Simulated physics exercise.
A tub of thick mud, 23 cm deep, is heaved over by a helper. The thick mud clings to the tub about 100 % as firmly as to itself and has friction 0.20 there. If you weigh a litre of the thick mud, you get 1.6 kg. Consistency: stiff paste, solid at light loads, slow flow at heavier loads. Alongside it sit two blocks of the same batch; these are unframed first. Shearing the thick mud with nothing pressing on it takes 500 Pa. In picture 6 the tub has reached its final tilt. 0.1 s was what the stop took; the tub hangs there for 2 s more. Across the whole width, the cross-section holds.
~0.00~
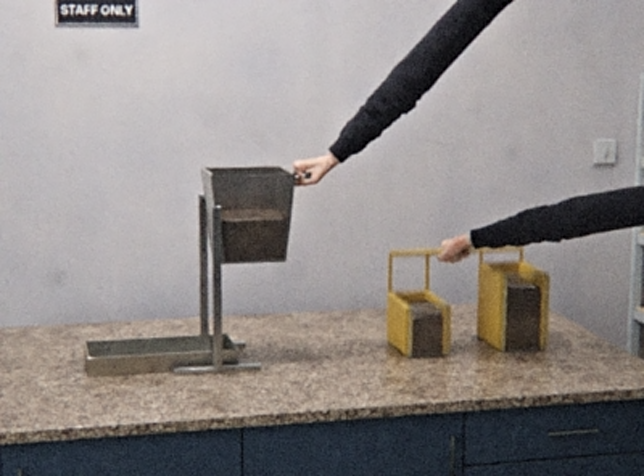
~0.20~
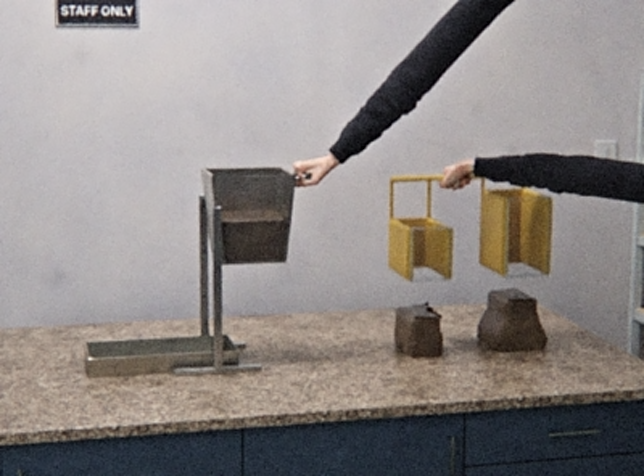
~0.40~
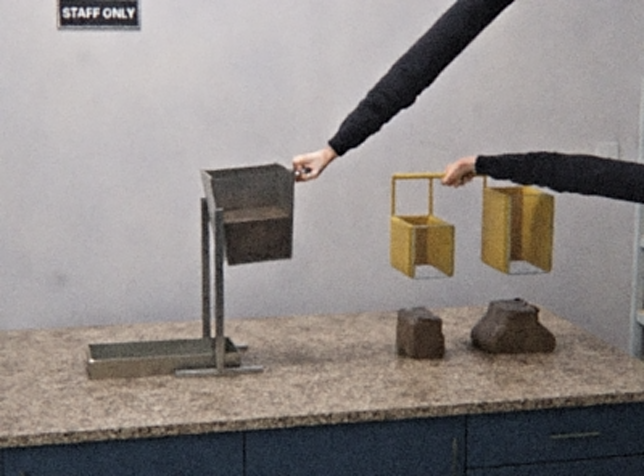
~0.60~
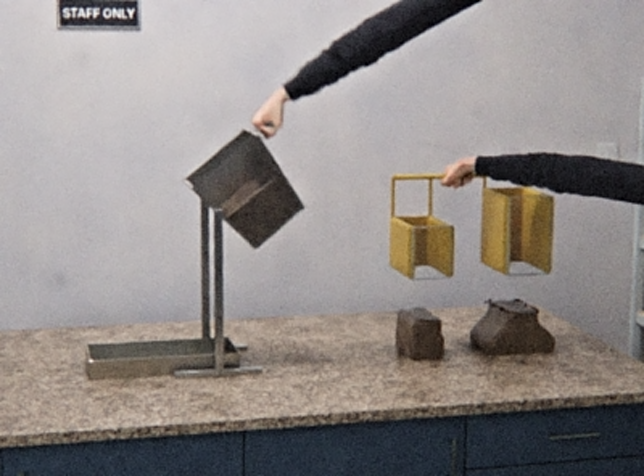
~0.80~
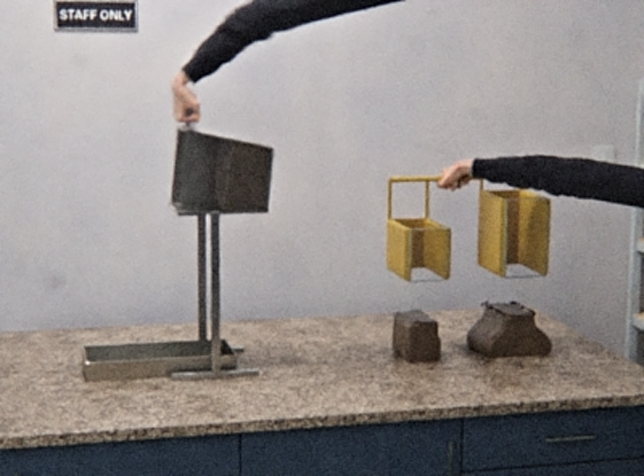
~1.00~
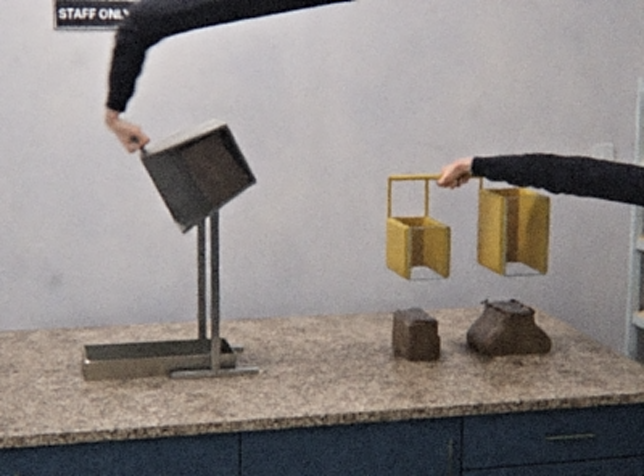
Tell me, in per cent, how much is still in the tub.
Something like 0 out of 100.
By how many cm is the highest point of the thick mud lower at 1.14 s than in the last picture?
Around 10 cm below its level in the last picture.
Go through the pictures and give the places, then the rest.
The first frame shows handle-side rim at (293, 174), tilt 0 degrees; highest point of the thick mud at (226, 220); test blocks 12 cm, 19 cm high (left to right).
The second frame shows handle-side rim at (293, 175), tilt 0 degrees; highest point of the thick mud at (226, 221); test blocks 12 cm, 15 cm high (left to right).
The third frame shows handle-side rim at (292, 171), tilt 5 degrees; highest point of the thick mud at (286, 216); test blocks 12 cm, 13 cm high (left to right).
The fourth frame shows handle-side rim at (256, 136), tilt 39 degrees; highest point of the thick mud at (280, 176); test blocks 12 cm, 13 cm high (left to right).
The fifth frame shows handle-side rim at (186, 133), tilt 84 degrees; highest point of the thick mud at (234, 144); test blocks 12 cm, 13 cm high (left to right).
The sixth frame shows handle-side rim at (144, 161), tilt 118 degrees; highest point of the thick mud at (214, 134); test blocks 12 cm, 13 cm high (left to right).
By 1.14 s, the tub is at 118 degrees and holds 97 %.
By 1.31 s, the tub is at 118 degrees and holds 9 %.
By 1.48 s, the tub is at 118 degrees and holds 0 %.
By 1.65 s, the tub is at 118 degrees and holds 0 %.
By 3.00 s, at the end, the tub is at 118 degrees and holds 0 %.
